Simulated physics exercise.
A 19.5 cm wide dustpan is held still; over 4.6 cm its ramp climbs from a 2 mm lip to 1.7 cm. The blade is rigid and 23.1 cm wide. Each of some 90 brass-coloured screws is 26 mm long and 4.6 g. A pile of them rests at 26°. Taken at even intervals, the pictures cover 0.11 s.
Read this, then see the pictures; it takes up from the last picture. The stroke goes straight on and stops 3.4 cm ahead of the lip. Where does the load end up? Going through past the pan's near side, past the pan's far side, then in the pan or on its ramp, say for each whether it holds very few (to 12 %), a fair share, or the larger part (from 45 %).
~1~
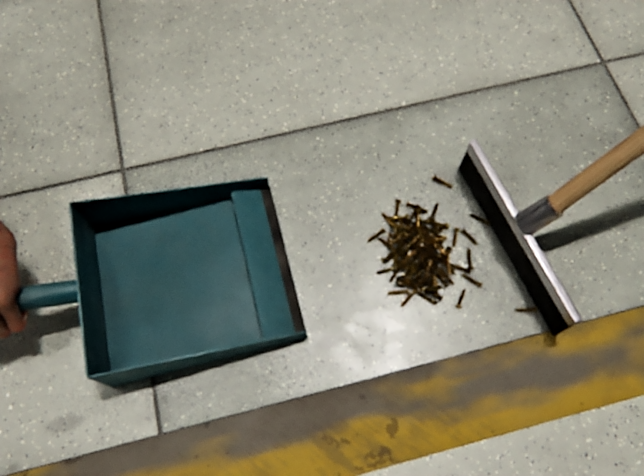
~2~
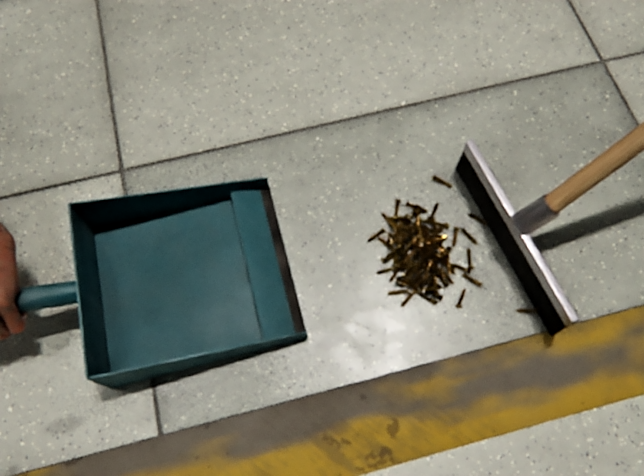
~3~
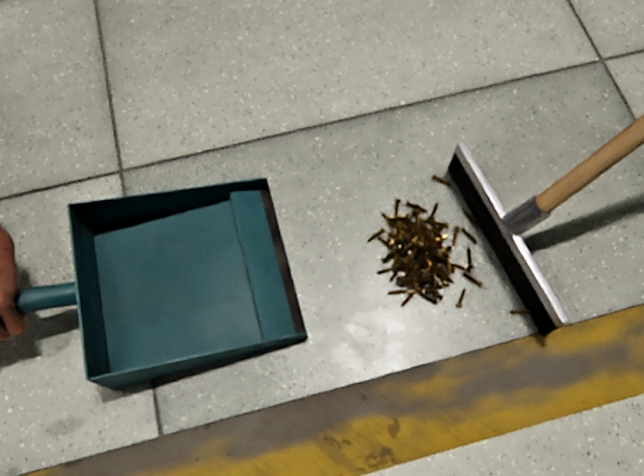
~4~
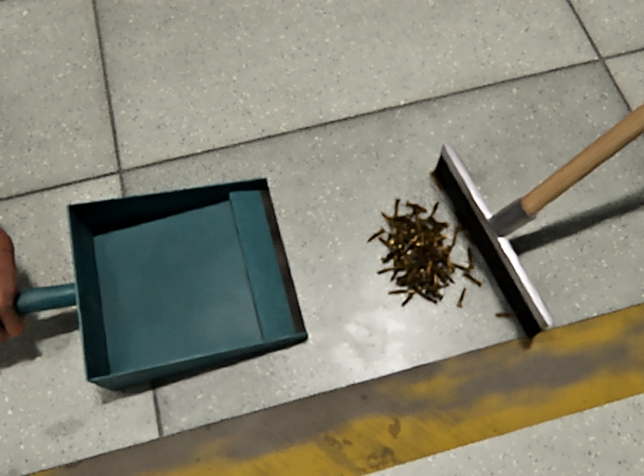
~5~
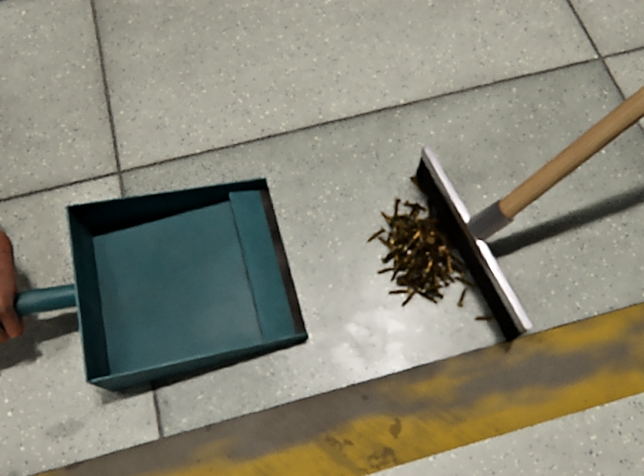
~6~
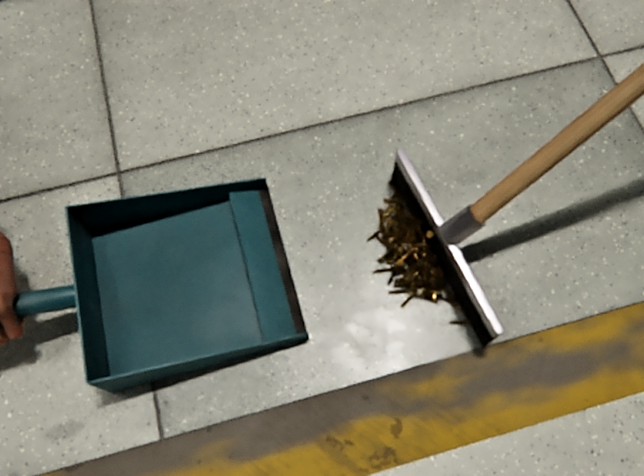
Near side holds a fair share. Far side holds very few. Pan holds the larger part.
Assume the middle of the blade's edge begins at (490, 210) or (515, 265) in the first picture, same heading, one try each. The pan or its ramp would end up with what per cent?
Estimates: 55 percent and 60 percent.
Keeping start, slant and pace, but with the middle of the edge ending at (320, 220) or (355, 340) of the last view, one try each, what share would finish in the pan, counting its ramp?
I'd expect around 55 percent, then around 50 percent.
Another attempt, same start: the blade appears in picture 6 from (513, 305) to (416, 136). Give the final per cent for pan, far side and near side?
That ends as pan 35, far 5, and near 10.
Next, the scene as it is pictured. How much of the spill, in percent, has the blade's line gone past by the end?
Roughly 0 per cent.
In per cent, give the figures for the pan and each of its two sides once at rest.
Near 15, far 0, pan 60, all in per cent.
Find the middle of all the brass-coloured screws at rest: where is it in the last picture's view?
Roughly (239, 296).
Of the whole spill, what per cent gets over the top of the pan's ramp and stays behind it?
Roughly 40 percent.
Then, 0.06 s after the last picture, middle of the blade 9 cm from the lip; 0 % over the lip, far side 0 %, near side 10 %.
Then, 0.10 s after the last picture, middle of the blade 6 cm from the lip; 5 % over the lip, far side 0 %, near side 15 %.
Then, 0.28 s after the last picture, middle of the blade 5 cm from the lip; 70 % over the lip, far side 0 %, near side 15 %.
In the end, near side 15 %, far side 0 %, pan 60 %, in front of the lip or behind the blade 25 %.
